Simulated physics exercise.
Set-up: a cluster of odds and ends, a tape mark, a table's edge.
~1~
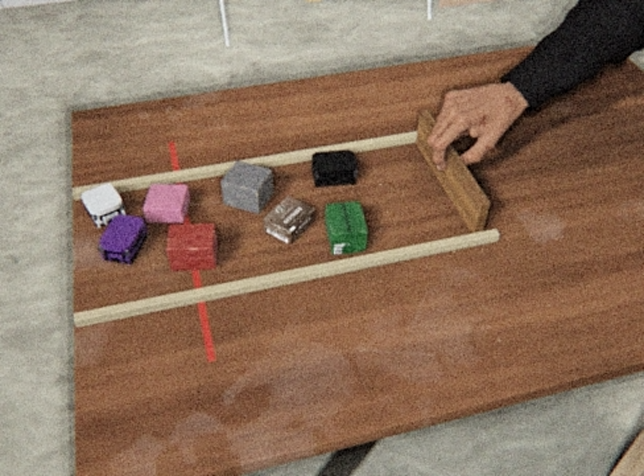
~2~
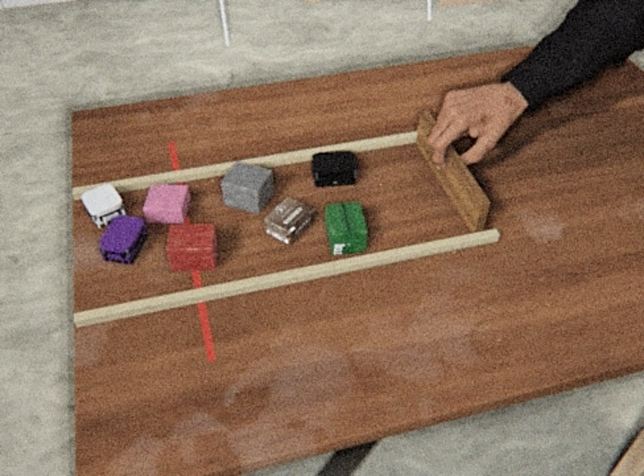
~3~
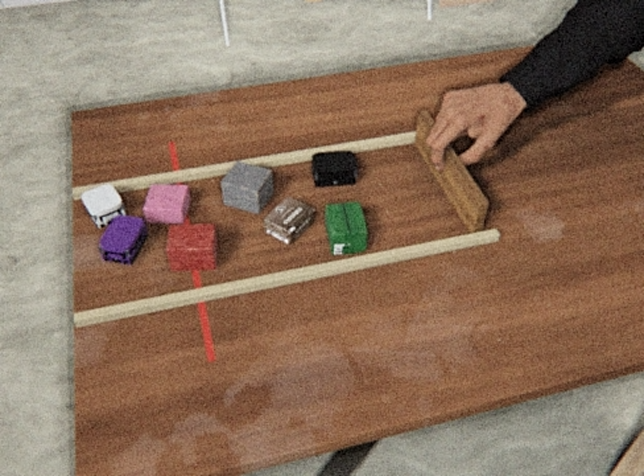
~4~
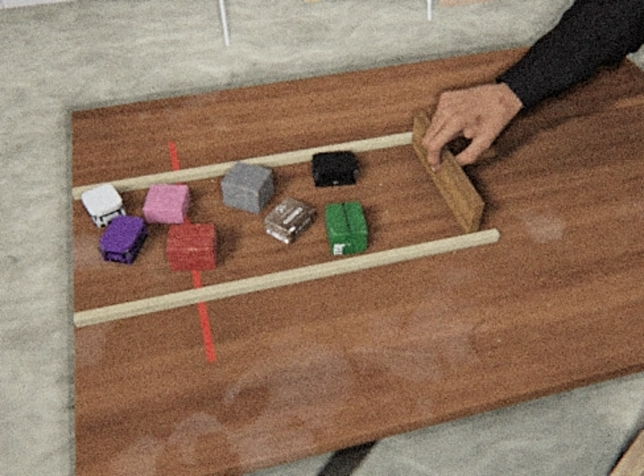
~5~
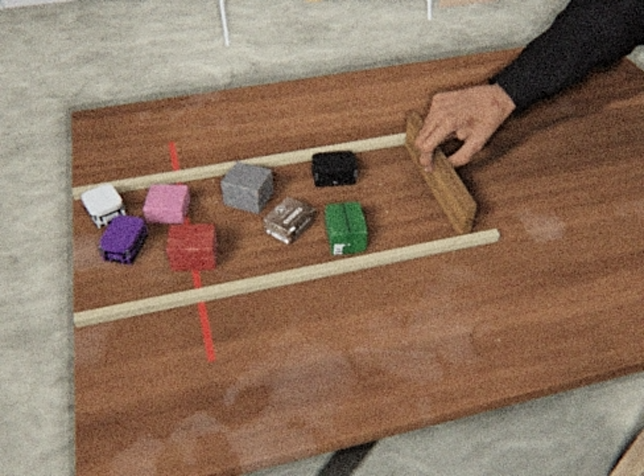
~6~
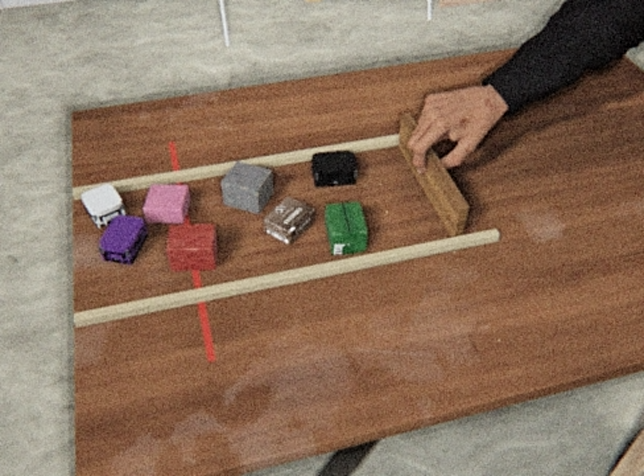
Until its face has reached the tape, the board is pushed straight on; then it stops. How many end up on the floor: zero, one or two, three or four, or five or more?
From what I see, the table loses one or two of them.
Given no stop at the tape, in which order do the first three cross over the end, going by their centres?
Earliest to latest: The white case, the pink block, the purple case.
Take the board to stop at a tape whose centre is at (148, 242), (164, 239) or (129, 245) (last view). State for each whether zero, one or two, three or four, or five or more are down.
Falls: Either three or four; three or four; at least five.
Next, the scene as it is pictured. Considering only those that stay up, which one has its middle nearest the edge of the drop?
The one is the pink block.
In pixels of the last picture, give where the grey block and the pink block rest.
You'll find the first one at (115, 219) and the second at (75, 225).
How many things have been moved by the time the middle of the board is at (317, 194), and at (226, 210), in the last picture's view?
Up to then 4, and up to the other point 8.
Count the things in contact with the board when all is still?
That would be 3 of them.
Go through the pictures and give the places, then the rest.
In the first picture, white case (104, 206); purple case (124, 240); pink block (167, 203); board (450, 170); tape (188, 234).
In the second picture, purple case (124, 240); red block (193, 248).
In the third picture, pink block (168, 204); board (448, 170).
In the fourth picture, white case (104, 206); green box (346, 228).
In the fifth picture, purple case (124, 240); brown box (290, 220).
In the sixth picture, white case (104, 206); purple case (124, 240); pink block (168, 204); board (431, 173); tape (188, 234).
Soon after, none off yet; white case at rest near (104, 206); purple case at rest near (124, 240); pink block at rest near (168, 204).
At rest, the number that fall off is one or two; fallen, white case.
